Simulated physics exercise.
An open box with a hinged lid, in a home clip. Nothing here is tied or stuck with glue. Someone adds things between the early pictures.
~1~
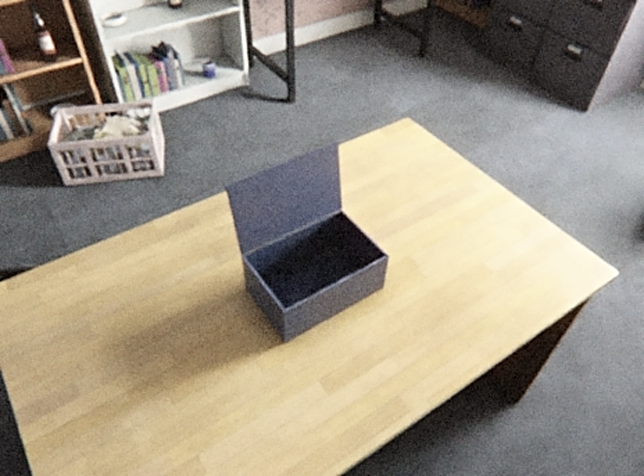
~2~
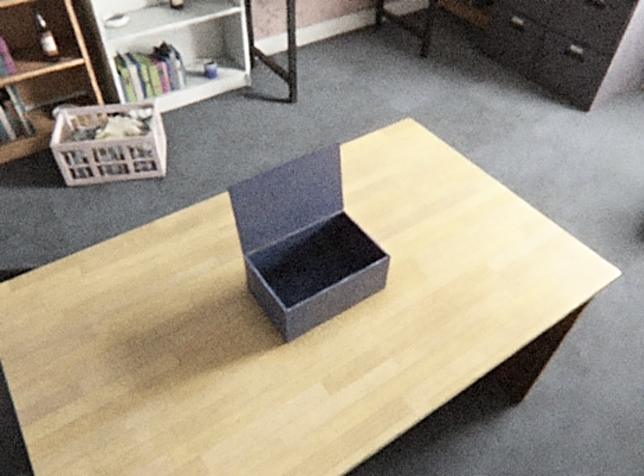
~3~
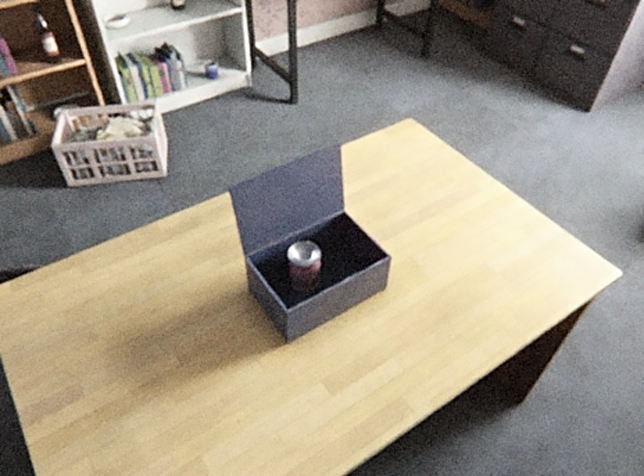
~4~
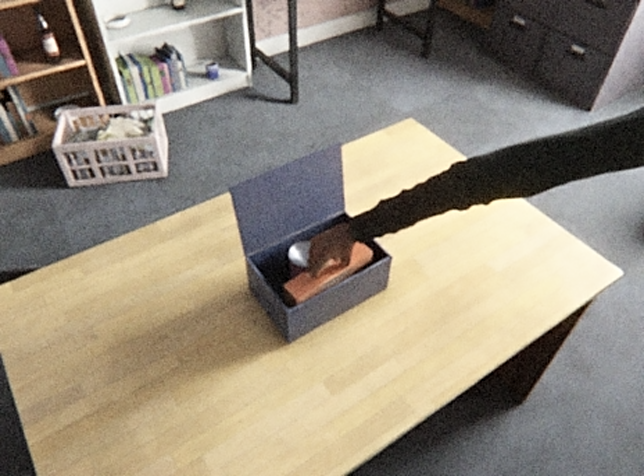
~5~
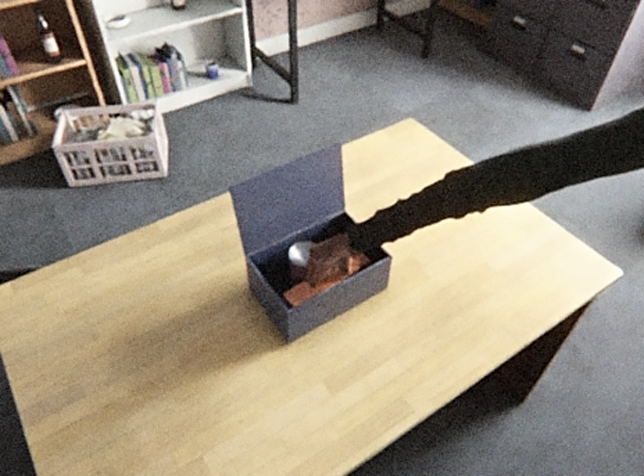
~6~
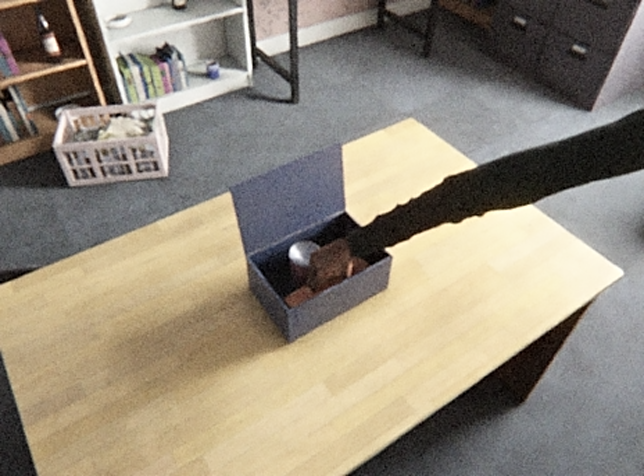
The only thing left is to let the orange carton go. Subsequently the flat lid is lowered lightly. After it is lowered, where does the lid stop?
It stops flat on the box.
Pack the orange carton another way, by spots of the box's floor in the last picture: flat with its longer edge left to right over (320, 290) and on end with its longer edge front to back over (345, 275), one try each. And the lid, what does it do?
Well, the first time the lid gets all the way down, and the second time it can't get down.
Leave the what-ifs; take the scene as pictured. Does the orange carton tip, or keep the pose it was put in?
Result: The orange carton remains as it was set.
Then, 1.20 s after the last picture, lid starting down.
Then, 1.80 s after the last picture, lid 46° above the rim.
Then, 2.20 s after the last picture, lid 15° above the rim.
At rest, lid shut; both in place. Seen from the same camera at the end, orange carton near (328, 291).
